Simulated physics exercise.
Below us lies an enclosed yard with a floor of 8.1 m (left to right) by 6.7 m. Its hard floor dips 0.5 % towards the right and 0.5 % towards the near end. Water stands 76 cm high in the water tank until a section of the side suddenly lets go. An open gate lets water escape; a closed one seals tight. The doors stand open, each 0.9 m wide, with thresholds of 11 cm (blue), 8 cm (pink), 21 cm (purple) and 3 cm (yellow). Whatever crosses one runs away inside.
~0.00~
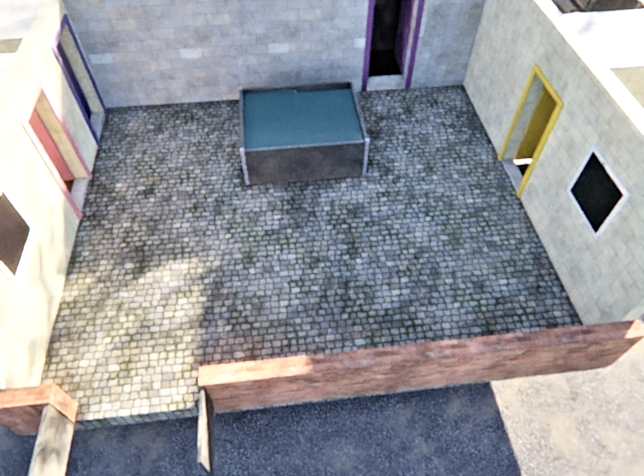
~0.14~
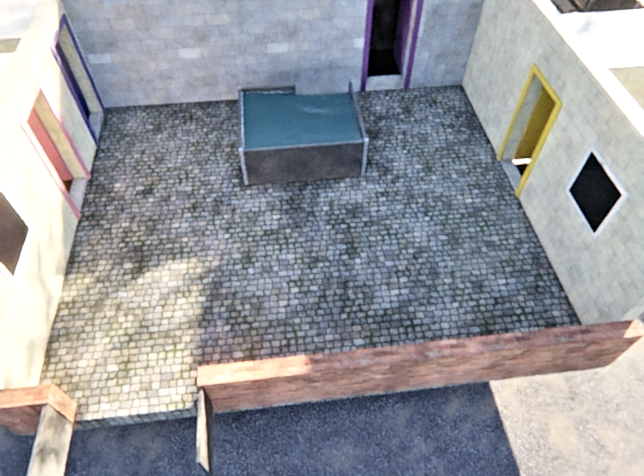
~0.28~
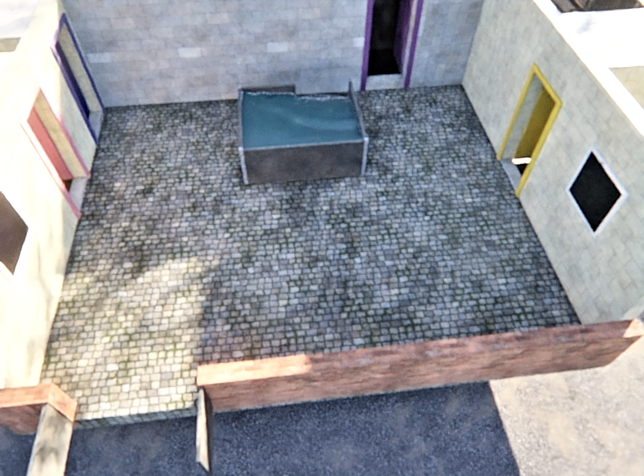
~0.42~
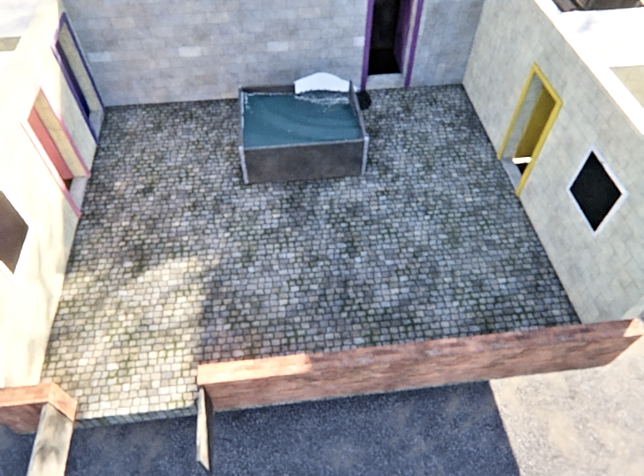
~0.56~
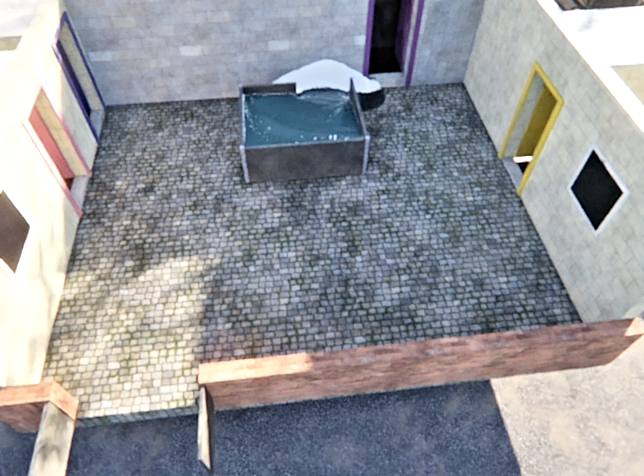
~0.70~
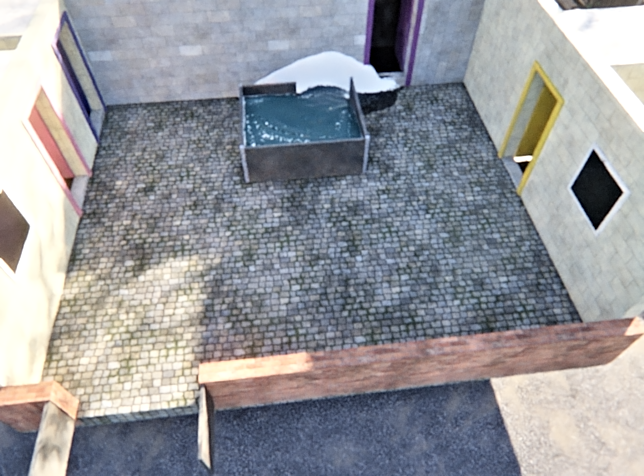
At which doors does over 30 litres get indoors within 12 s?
Door by door: At the blue door it goes over the limit; at the pink door it keeps below the limit; at the purple door it does not reach the limit; at the yellow door it exceeds the limit.
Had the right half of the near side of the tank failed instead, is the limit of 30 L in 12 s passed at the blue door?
Against that limit: Blue below.
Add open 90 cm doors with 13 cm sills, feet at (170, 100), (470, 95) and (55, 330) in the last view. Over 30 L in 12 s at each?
In turn: Not over, past it, not over.
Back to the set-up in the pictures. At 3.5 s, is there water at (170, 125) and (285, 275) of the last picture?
In that order: Under water, dry.
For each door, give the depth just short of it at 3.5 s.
In cm: Blue 23, pink 9, purple 13, yellow 8.
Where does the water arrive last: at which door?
Last comes the pink one.
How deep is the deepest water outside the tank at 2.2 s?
Up to some 43 cm.
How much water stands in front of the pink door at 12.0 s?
Roughly 3.0 cm deep.
After 1.4 s water covers 15 % of the floor and is deepest (60 cm) near (327, 95); blue door not reached, pink door not reached, purple door 23 cm at the sill, 2 L in, yellow door not reached.
After 2.2 s water covers 25 % of the floor and is deepest (43 cm) near (320, 95); blue door 20 cm at the sill, 0 L in, pink door not reached, purple door 19 cm at the sill, 6 L in, yellow door 6 cm at the sill, 0 L in.
After 3.5 s water covers 40 % of the floor and is deepest (30 cm) near (320, 95); blue door 23 cm at the sill, 88 L in, pink door 9 cm at the sill, 0 L in, purple door 13 cm at the sill, 7 L in, yellow door 8 cm at the sill, 17 L in.
After 7.0 s water covers 85 % of the floor and is deepest (15 cm) near (320, 95); blue door 11 cm at the sill, 153 L in, pink door 5 cm at the sill, 1 L in, purple door 7 cm at the sill, 8 L in, yellow door 6 cm at the sill, 49 L in.
After 12.0 s water covers 95 % of the floor and is deepest (9 cm) near (271, 379); blue door 5 cm at the sill, 153 L in, pink door 3 cm at the sill, 1 L in, purple door 4 cm at the sill, 8 L in, yellow door 4 cm at the sill, 61 L in.
